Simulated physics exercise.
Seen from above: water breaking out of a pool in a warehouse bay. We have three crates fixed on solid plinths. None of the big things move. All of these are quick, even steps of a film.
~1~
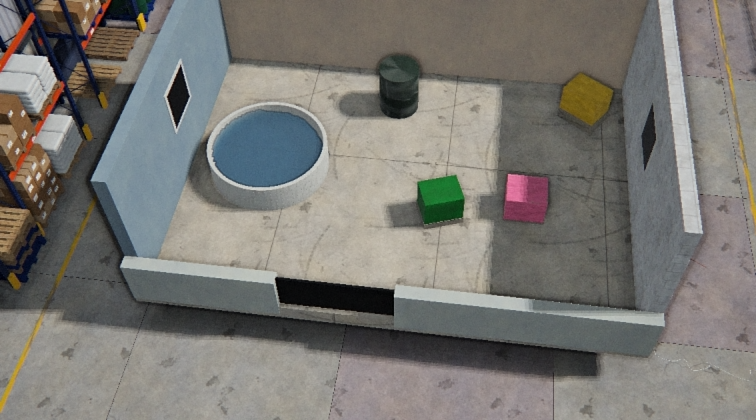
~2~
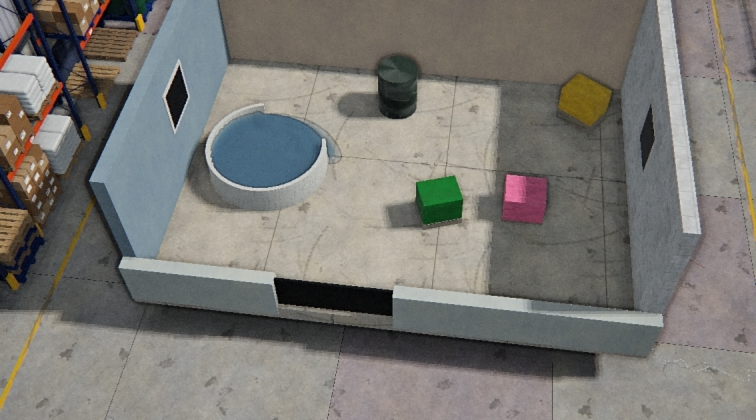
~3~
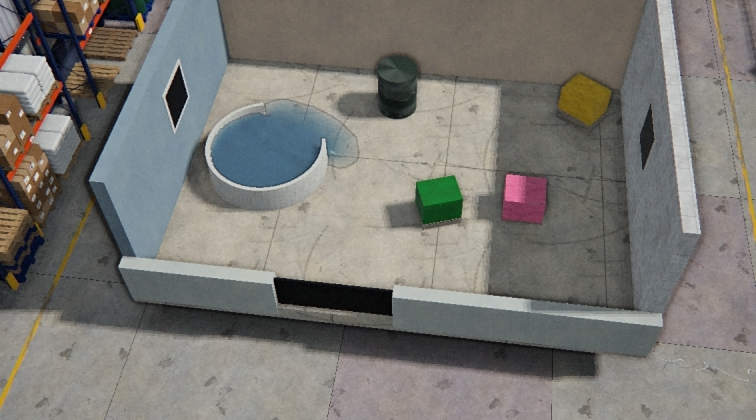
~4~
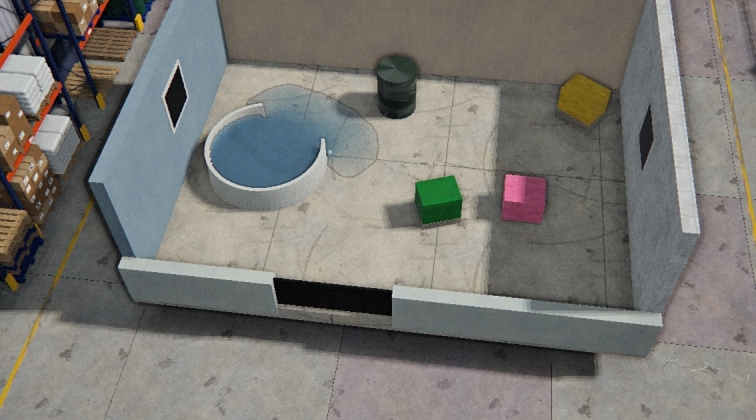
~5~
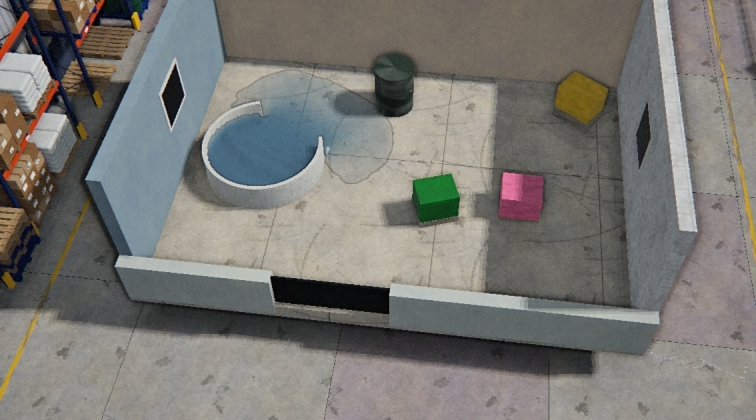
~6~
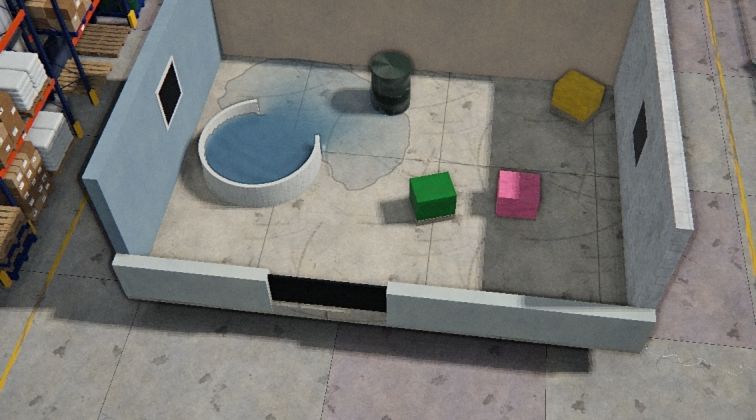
A round pool of still blue water sat in a walled warehouse bay, then its far side opened and water poured out, spreading across the floor around the dark green barrel near the back wall.
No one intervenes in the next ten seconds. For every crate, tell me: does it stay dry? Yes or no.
Here is how it goes: The green crate, yes, it stays dry; the yellow crate, yes, it stays dry; the pink crate, no, it gets wet.
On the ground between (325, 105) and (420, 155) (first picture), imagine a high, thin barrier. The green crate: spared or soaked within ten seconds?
Note - green crate: Flooded.
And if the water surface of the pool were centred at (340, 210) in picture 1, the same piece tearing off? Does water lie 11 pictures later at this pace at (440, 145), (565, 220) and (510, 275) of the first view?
Results in order - swamped, left untouched, left untouched.
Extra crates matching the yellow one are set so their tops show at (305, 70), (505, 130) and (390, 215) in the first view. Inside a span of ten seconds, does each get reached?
Taking them in order, the first is flooded, the second is untouched and the third is untouched.
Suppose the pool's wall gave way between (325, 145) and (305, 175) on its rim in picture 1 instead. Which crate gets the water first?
It's the crate marked green.
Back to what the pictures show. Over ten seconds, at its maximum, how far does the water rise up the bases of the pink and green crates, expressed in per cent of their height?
Around 190 in a hundred for the first and 50 in a hundred for the second.
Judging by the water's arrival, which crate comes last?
The one in pink, as I see it.
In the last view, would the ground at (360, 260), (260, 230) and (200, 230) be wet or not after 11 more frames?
First spot clear, second spot clear, third spot clear.
A moment on, water covers 20 % of the floor; the green crate not reached, the yellow crate not reached, the pink crate not reached.
Next, water covers 30 % of the floor; the green crate water round its plinth, the yellow crate not reached, the pink crate not reached.
Then, water covers 45 % of the floor; the green crate water round its plinth, the yellow crate water round its plinth, the pink crate water round its plinth.
Later, water covers 70 % of the floor; the green crate water round its plinth, the yellow crate water round its plinth, the pink crate water round its plinth.
In the end, water covers 95 % of the floor; the green crate stayed above the water, the yellow crate stayed above the water, the pink crate was topped.
